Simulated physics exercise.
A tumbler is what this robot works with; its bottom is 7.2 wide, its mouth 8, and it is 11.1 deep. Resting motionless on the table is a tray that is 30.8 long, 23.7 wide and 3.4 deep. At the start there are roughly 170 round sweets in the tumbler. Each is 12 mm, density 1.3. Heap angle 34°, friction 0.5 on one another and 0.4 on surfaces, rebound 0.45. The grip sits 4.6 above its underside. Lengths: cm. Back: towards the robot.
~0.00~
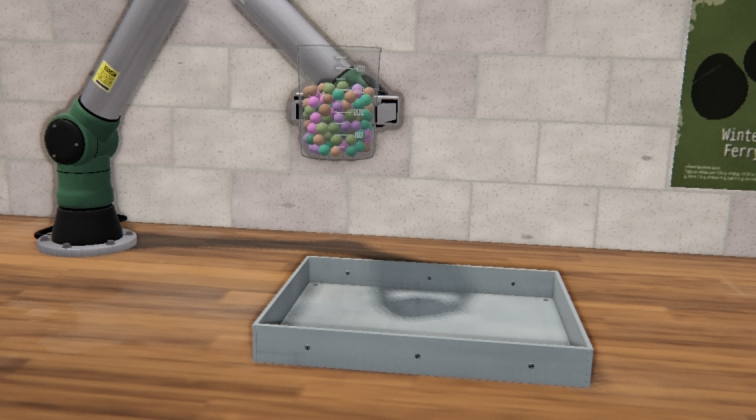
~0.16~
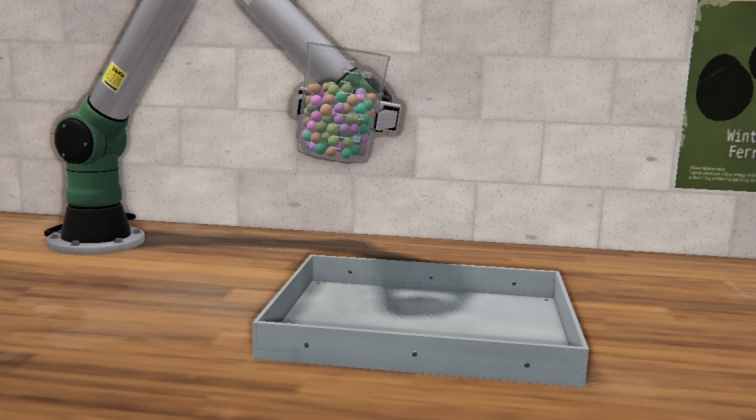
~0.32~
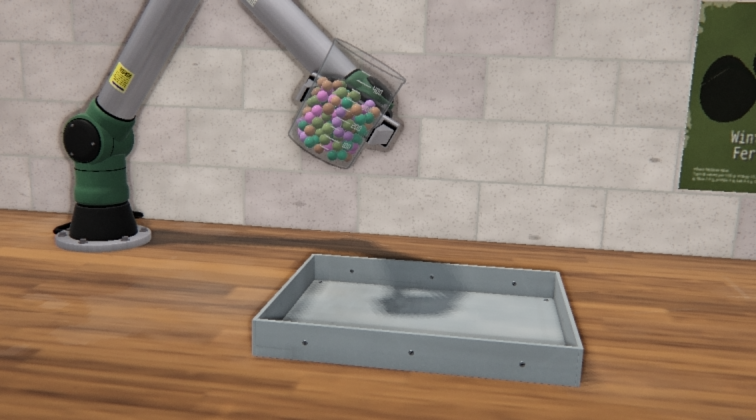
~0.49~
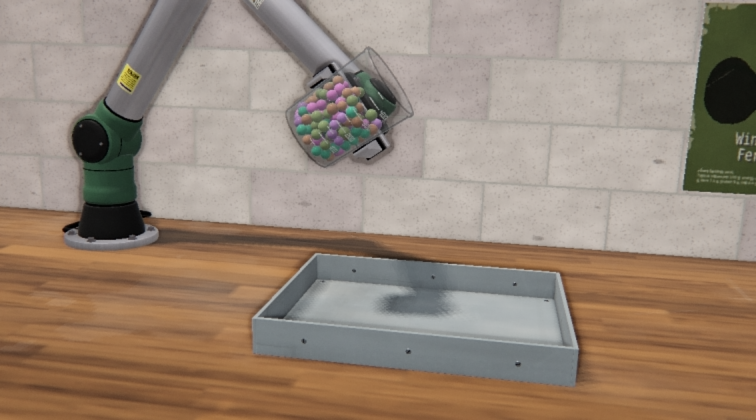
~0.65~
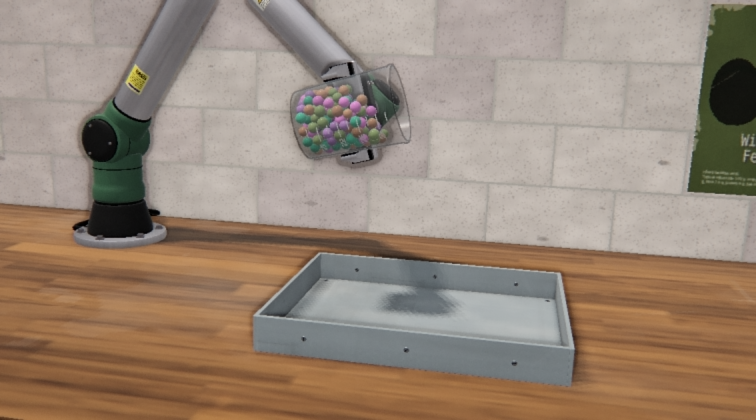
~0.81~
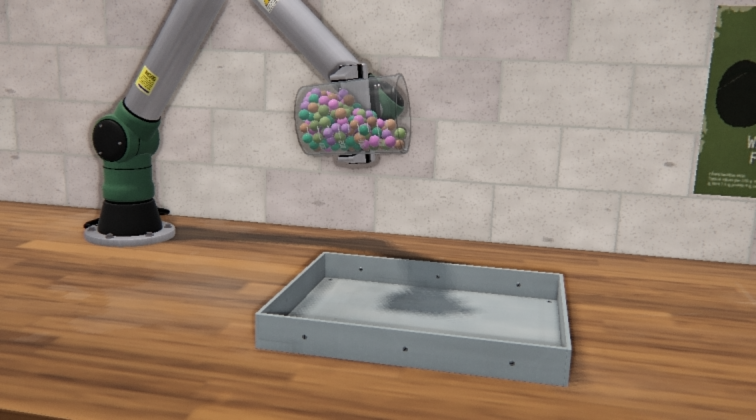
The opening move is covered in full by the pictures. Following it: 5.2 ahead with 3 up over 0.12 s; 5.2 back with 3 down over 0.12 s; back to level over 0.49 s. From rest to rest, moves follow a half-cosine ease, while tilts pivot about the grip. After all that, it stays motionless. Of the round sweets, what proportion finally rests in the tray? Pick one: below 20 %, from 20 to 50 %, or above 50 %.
Above 50 %.
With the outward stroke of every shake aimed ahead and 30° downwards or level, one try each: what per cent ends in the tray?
You'd get about 30 per cent with the first setting and about 60 per cent with the second.
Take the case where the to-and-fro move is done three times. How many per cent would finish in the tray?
90 %.
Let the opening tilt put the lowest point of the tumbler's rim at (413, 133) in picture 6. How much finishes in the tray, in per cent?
60 percent or so.
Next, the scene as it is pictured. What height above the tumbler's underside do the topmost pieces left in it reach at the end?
Around 2.5 centimetres above the underside.
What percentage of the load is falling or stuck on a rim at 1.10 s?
Around 86 per cent of the load.
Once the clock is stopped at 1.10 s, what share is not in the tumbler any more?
About 85 per cent.
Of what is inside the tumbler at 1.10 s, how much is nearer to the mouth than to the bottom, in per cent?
Around 100 per cent of it.
After 1.10 s, tilted 81° forward, highest piece 23 above the table; 23 in the tumbler, 1 in the tray, 144 in flight or on a rim.
After 1.39 s, tilted 17° forward, highest piece 23 above the table; 139 in the tray, 20 in the tumbler, 9 on the table or floor.
After 1.74 s, level, highest piece 21 above the table; 139 in the tray, 20 in the tumbler, 9 on the table or floor.
After 2.79 s, level, highest piece 21 above the table; 139 in the tray, 20 in the tumbler, 9 on the table or floor.
In the end, 139 in the tray, 20 in the tumbler, 9 on the table or floor. That is 83 % in the tray.
